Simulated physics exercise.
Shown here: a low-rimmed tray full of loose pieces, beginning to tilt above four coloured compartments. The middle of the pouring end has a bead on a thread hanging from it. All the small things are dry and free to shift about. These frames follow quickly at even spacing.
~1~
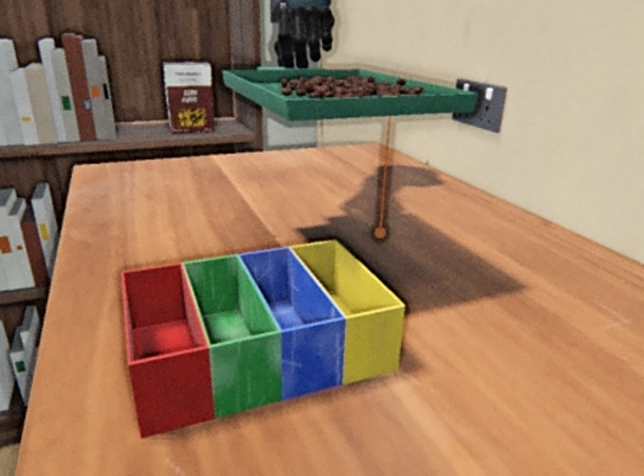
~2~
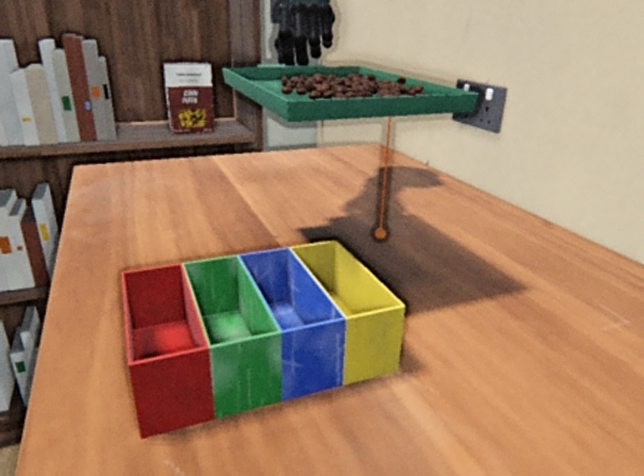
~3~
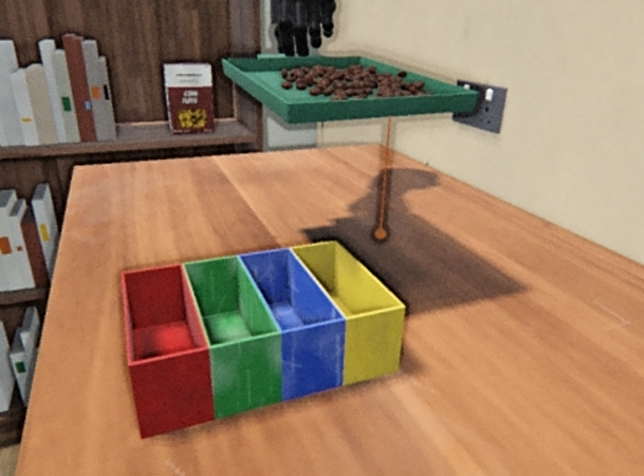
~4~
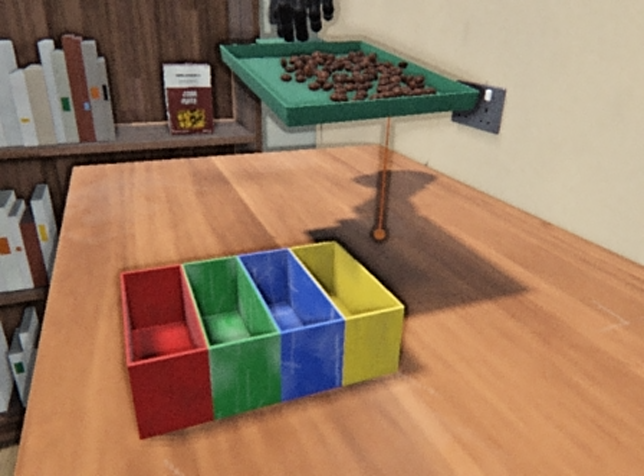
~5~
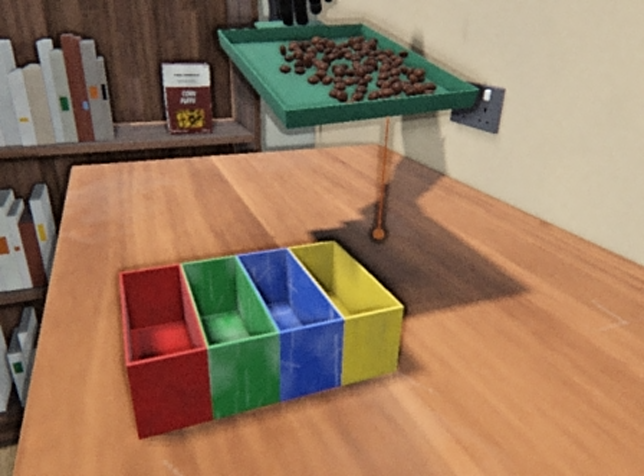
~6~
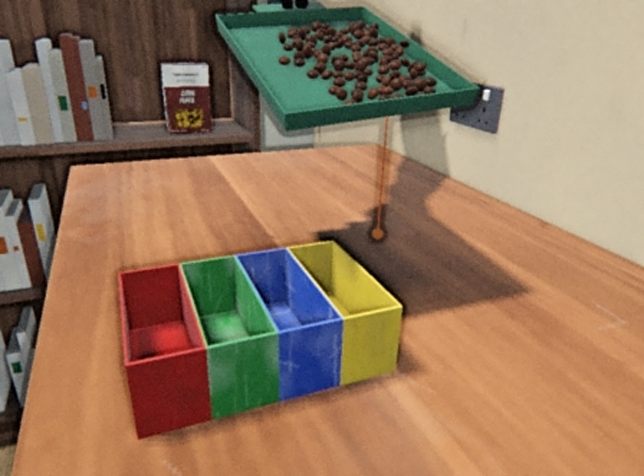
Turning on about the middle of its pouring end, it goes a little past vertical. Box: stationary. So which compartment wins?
The yellow one wins.
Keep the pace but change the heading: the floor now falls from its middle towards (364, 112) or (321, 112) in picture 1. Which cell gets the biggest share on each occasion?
The yellow cell, then yellow.
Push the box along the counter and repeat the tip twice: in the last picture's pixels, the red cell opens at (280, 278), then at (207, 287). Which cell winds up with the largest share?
The green cell first, that blue cell second.
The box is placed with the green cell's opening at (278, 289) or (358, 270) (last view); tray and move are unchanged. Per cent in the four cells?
90 %, 90 %.
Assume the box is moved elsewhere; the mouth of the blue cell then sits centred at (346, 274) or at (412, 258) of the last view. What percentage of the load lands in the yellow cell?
First placement: 20 per cent; second placement: 0 per cent.
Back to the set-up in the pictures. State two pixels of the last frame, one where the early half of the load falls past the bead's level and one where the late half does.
Roughly at (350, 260) first, and then at (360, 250).
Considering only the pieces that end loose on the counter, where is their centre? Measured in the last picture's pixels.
I'd mark it at about (456, 346).
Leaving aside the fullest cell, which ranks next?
Ranked number two: The cell in blue.
Just after the last frame, tray tipped steeply; almost all on the tray; just a few falling or outside the box.
A moment on, tray tipped right over; roughly half on the tray; roughly a quarter in the yellow cell; about a tenth in the blue cell; just a few in the green cell; roughly a quarter falling or outside the box.
Further on, tray tipped past a quarter turn; roughly half in the yellow cell; roughly a quarter in the blue cell; just a few in the green cell; roughly a third falling or outside the box.
When it is over, tray tipped past a quarter turn; roughly half in the yellow cell; roughly a quarter in the blue cell; just a few in the green cell; not one in the red cell; roughly a third outside the box.
